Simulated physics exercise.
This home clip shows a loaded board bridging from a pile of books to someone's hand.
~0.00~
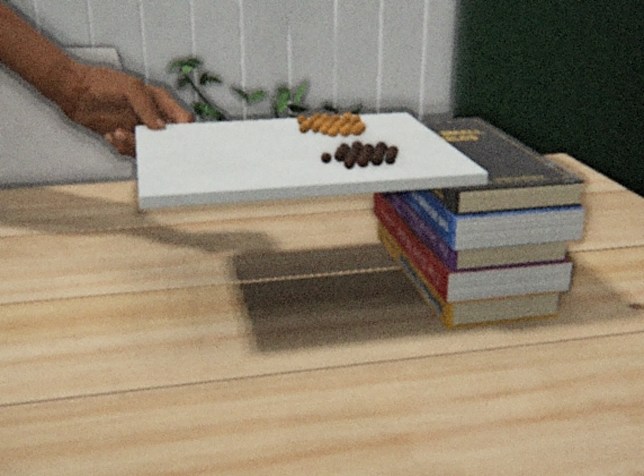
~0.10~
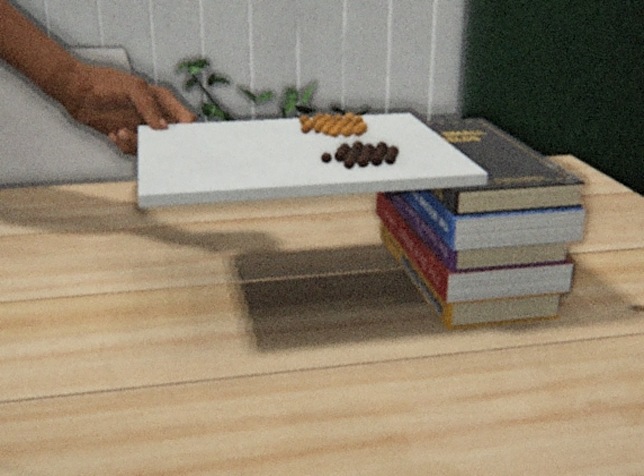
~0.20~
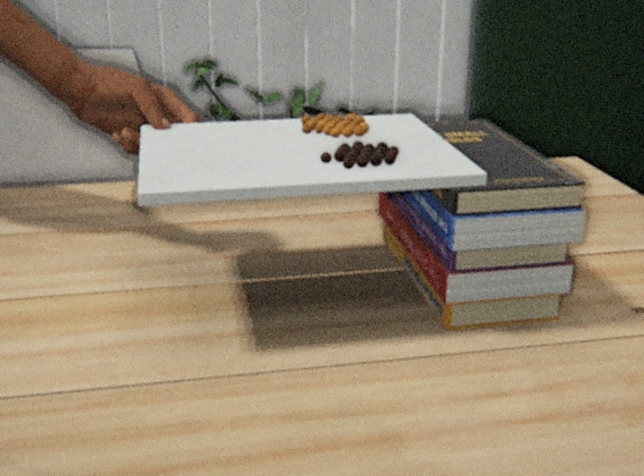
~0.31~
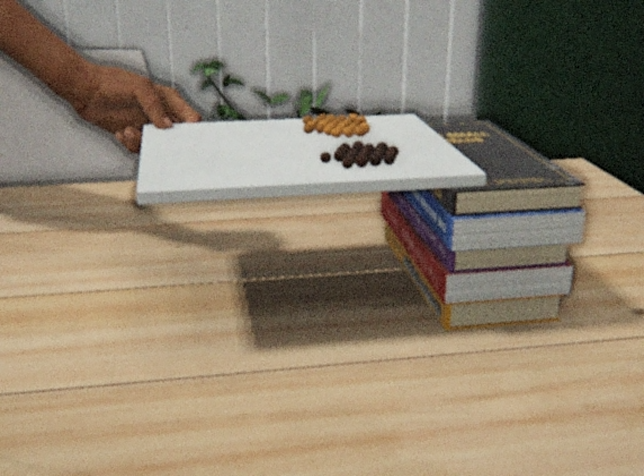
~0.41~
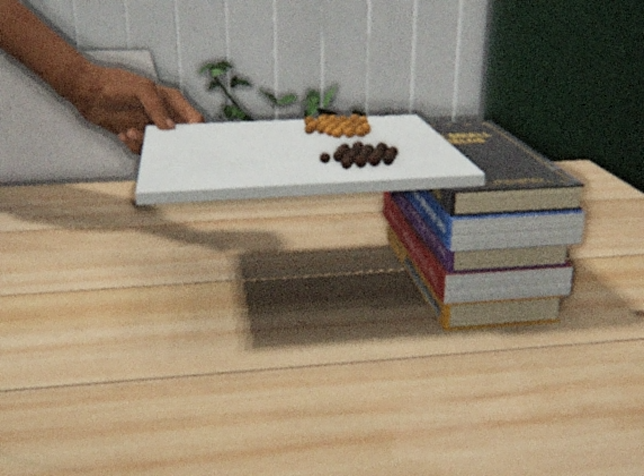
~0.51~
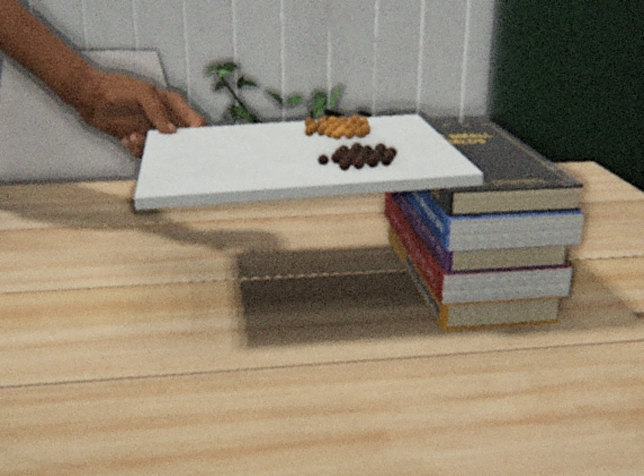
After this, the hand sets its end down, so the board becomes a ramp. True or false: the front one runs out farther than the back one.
True.
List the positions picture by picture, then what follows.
The first frame shows held end of the board (152, 198), level; book pile (468, 160), tall, over half the board's length; near portion (367, 153), a few chocolate balls; far portion (331, 124), some roasted chickpeas.
The second frame shows held end of the board (151, 197), level; far portion (333, 125).
The third frame shows held end of the board (150, 196), level; near portion (367, 153).
The fourth frame shows held end of the board (149, 194), level; far portion (336, 125).
The fifth frame shows held end of the board (149, 195), level; near portion (366, 154).
The sixth frame shows held end of the board (148, 199), down by 2°; book pile (473, 163); near portion (365, 155), not moving; far portion (337, 127), not moving.
By 1.11 s, board sloping at 19°; near portion every one still on the board; far portion every one still on the board.
By 1.64 s, board sloping at 32°; near portion mostly up to a board's length out; far portion mostly at the foot of the board.
By 2.10 s, board resting at 32°; near portion mostly one to two board lengths out, about a tenth gone off the table; far portion mostly less than half a board's length out.
When it is over (3.4 s), board resting at 32°; near portion mostly one to two board lengths out, roughly a third gone off the table; far portion mostly less than half a board's length out; the near portion has gone farther.
